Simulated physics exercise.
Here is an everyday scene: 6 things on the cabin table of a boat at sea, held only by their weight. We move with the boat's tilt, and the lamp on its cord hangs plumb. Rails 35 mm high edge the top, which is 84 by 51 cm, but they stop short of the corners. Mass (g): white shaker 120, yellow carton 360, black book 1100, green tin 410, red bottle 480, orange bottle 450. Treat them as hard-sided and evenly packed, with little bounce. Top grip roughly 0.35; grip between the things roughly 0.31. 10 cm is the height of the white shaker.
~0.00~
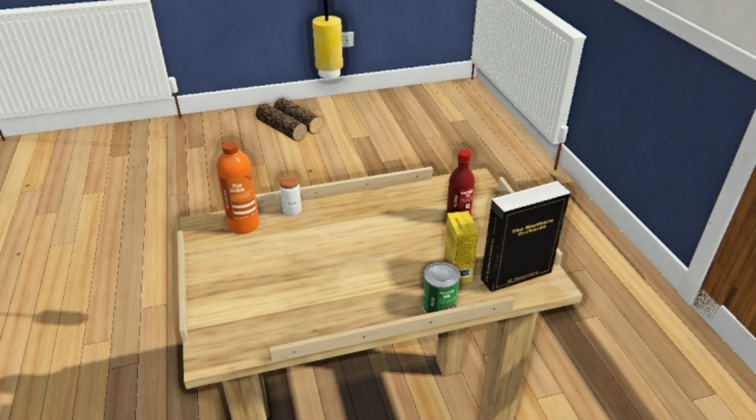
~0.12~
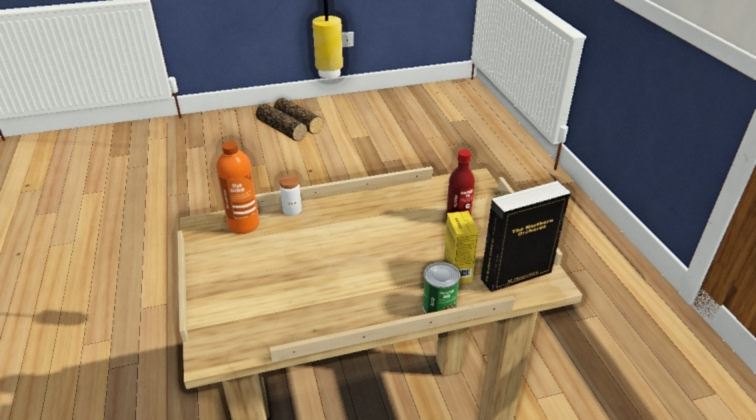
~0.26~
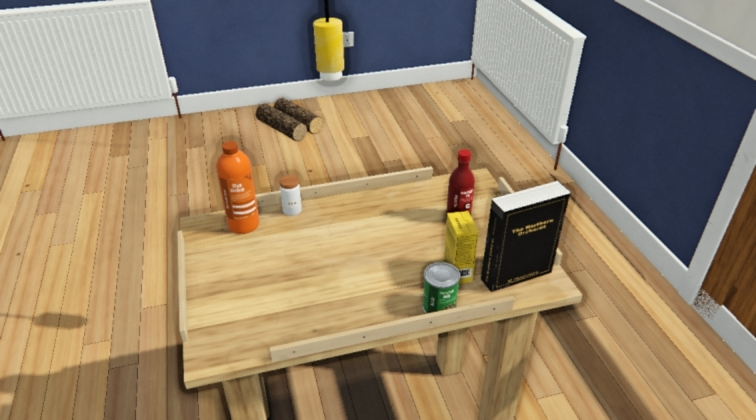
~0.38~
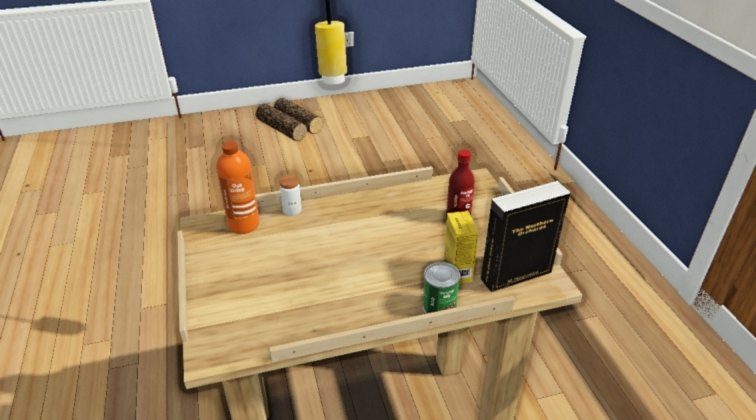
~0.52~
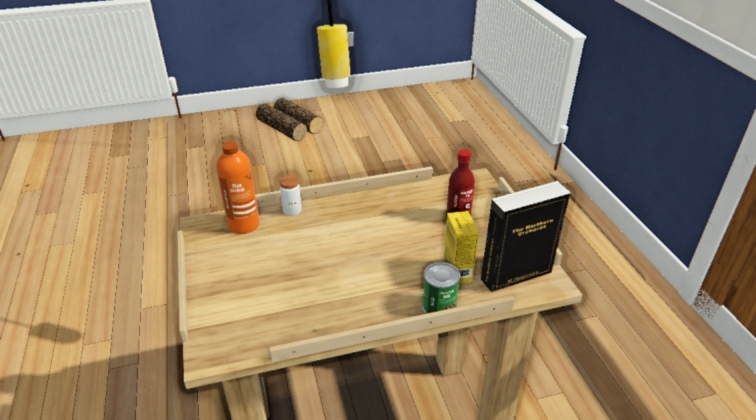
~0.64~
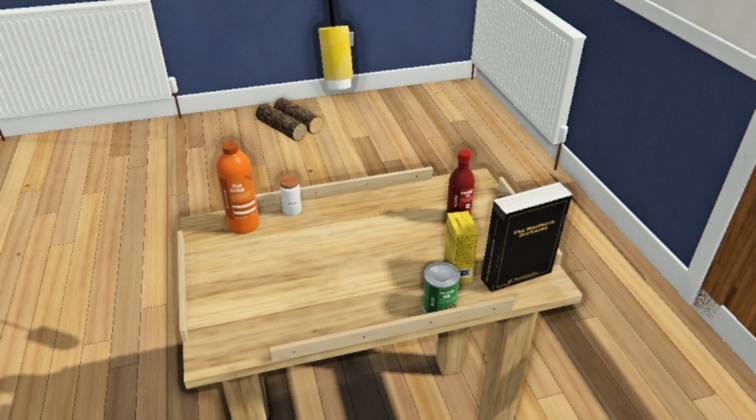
In a boat's cabin, an orange bottle, white shaker, red bottle, yellow carton, green tin and black book stand on a railed wooden table. At first everything is still; then the yellow lamp hanging beyond it swings slightly to the right and rises a little, while the objects stay in place.
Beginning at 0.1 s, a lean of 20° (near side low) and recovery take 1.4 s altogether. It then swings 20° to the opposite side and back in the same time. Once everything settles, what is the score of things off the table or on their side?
The score is one.
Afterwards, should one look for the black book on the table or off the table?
Black book: Goes out of bounds.
By 1.04 s, floor tilted 15°, near side down; black book now off the table.
By 1.34 s, floor tilted 2°, near side down.
By 1.84 s, floor tilted 10°, far side down.
When it is over (3.4 s), off the table, black book; the other 5 within 5 cm of the start. In the last view, white shaker near (291, 195), yellow carton near (460, 248).
